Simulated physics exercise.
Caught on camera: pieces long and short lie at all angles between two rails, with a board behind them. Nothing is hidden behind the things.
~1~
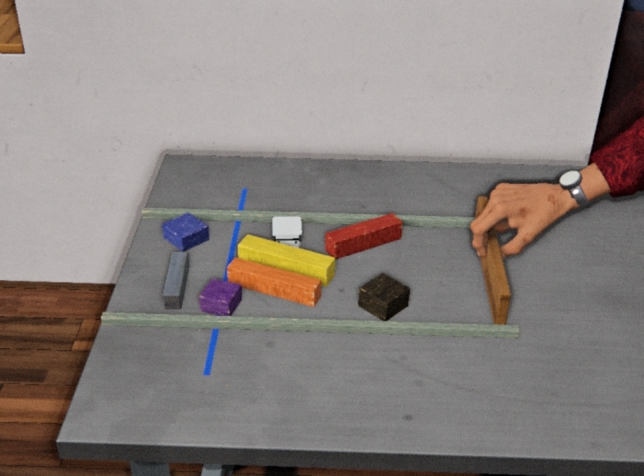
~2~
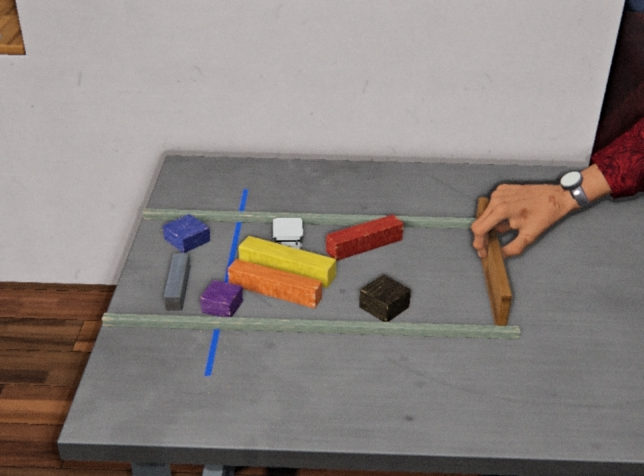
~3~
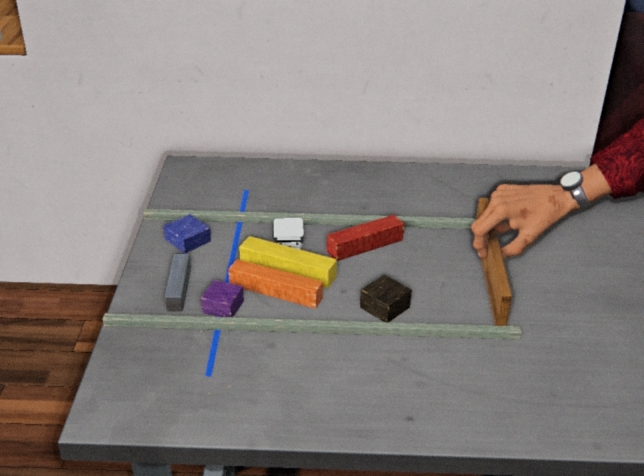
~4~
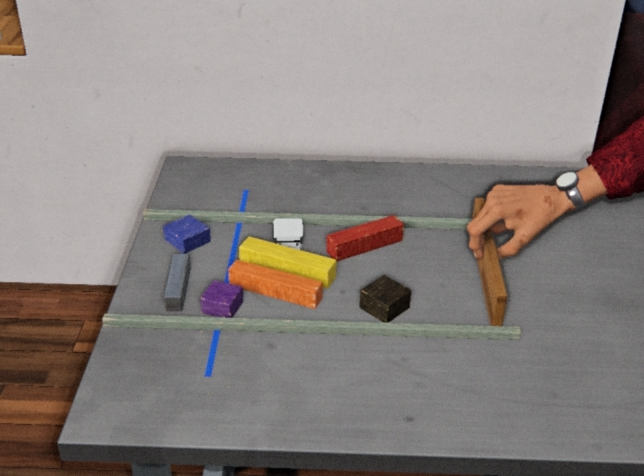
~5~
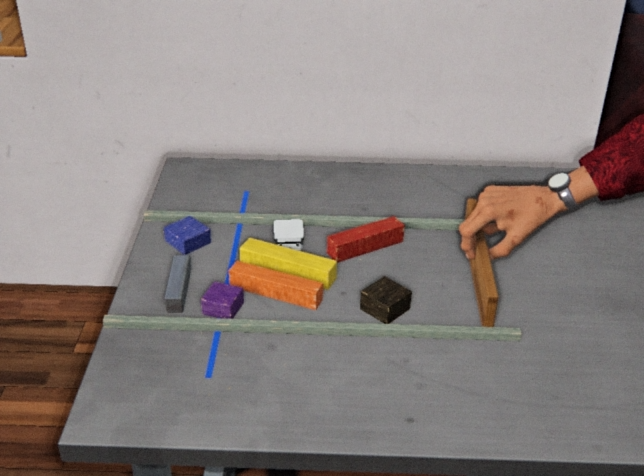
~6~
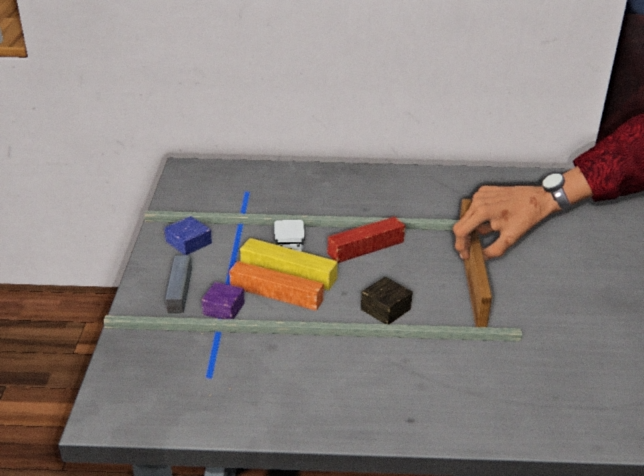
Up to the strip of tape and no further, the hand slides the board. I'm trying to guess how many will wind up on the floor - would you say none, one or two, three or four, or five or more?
The count of pieces that drop is nil, then.
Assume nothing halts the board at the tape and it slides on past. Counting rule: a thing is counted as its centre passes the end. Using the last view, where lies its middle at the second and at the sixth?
At (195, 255) for the second, at (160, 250) for the sixth.
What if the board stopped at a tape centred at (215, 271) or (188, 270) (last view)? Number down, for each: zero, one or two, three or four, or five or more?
One after the other: None at all, then one to two.
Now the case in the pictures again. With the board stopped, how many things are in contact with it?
The count is 3.
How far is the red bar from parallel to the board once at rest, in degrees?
The angle is about 0 degrees.
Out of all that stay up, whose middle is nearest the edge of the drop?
Grey stick.
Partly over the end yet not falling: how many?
The figure is 0.
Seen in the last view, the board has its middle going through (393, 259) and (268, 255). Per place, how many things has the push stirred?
Answer - first 2, then 8.
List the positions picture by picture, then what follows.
The first picture shows blue block (186, 232); grey stick (177, 280); purple block (221, 298); board (491, 258); tape (229, 268).
The second picture shows grey stick (178, 281); white case (288, 235).
The third picture shows purple block (223, 299); board (492, 260).
The fourth picture shows blue block (187, 234); orange bar (275, 284).
The fifth picture shows grey stick (179, 283); red bar (366, 239).
The sixth picture shows blue block (188, 236); grey stick (179, 283); purple block (223, 301); board (474, 261); tape (231, 271).
Early on, none off yet; blue block at rest near (188, 236); grey stick at rest near (179, 283); purple block at rest near (223, 301).
A while later, none off yet; blue block at rest near (188, 236); grey stick at rest near (179, 283); purple block moving near (218, 303).
Finally, the number that fall off is zero.
